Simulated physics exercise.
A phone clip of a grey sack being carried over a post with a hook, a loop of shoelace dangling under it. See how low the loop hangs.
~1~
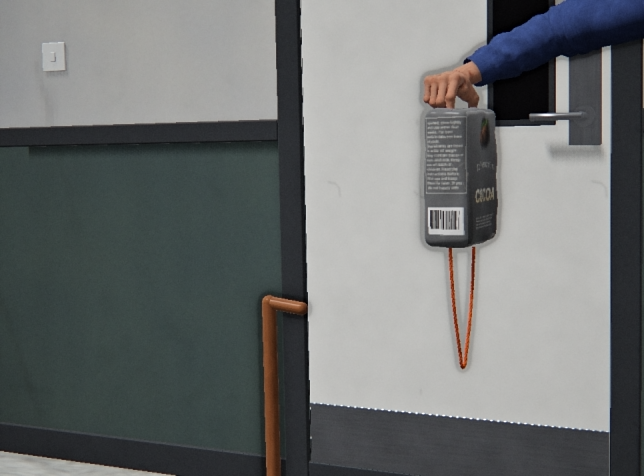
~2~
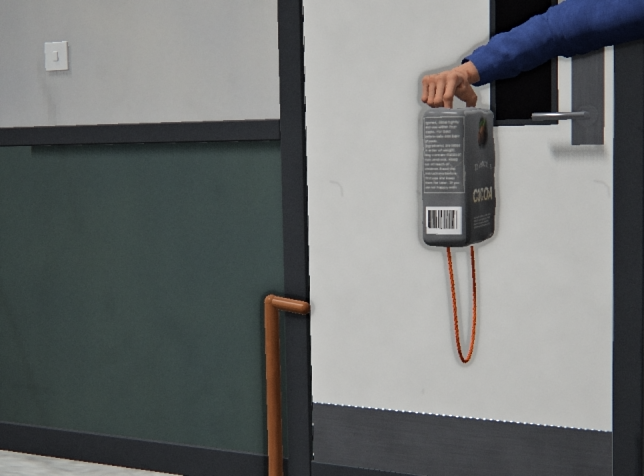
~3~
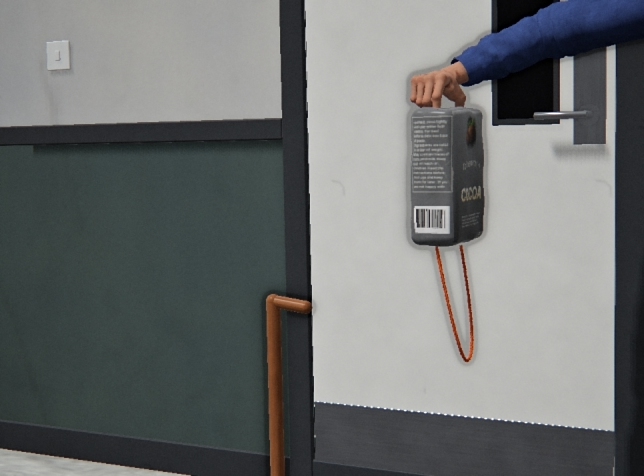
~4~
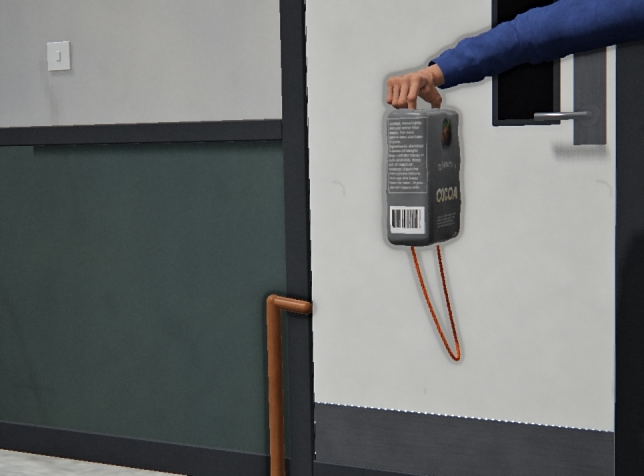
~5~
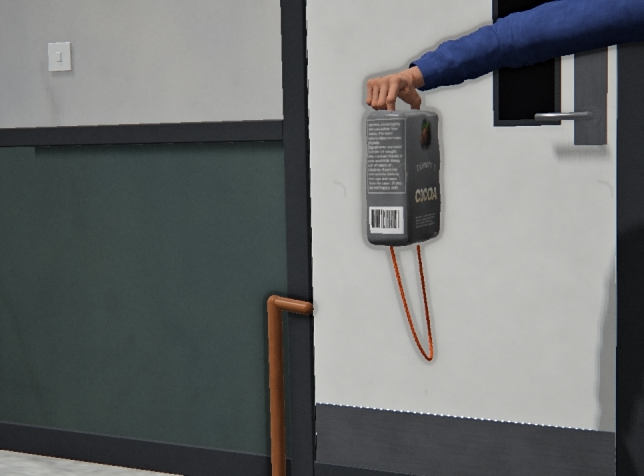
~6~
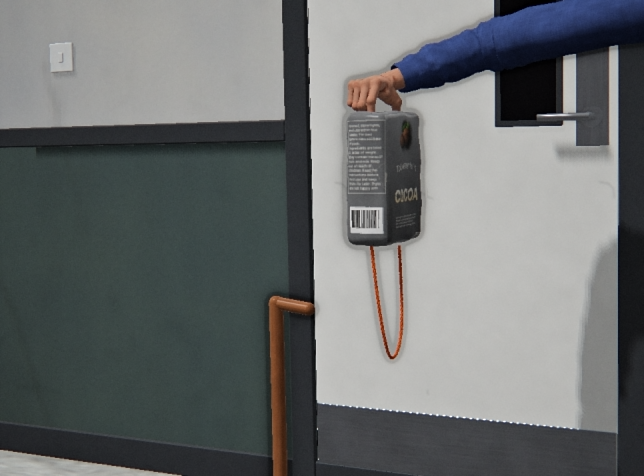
An indoor wall and a pale door with a dark window are seen from the side, at a nearly still view. A blue-sleeved arm reaches in from the upper right, its hand gripping a grey sack with an orange-red loop of lace below, while a copper-coloured hooked post stands lower left. The arm carries the sack steadily leftward across the door towards the post, the loop swinging slightly underneath.
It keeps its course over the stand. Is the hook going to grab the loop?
The grey sack gets caught.
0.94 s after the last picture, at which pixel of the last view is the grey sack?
Around (234, 178).
Then, 0.48 s after the last picture, sack over the post near (305, 178).
Then, 0.94 s after the last picture, sack past the post near (234, 178).
At rest, sack past the post near (204, 178); loop tight round the post, hand stopped. The grey sack is jerked back by its loop.
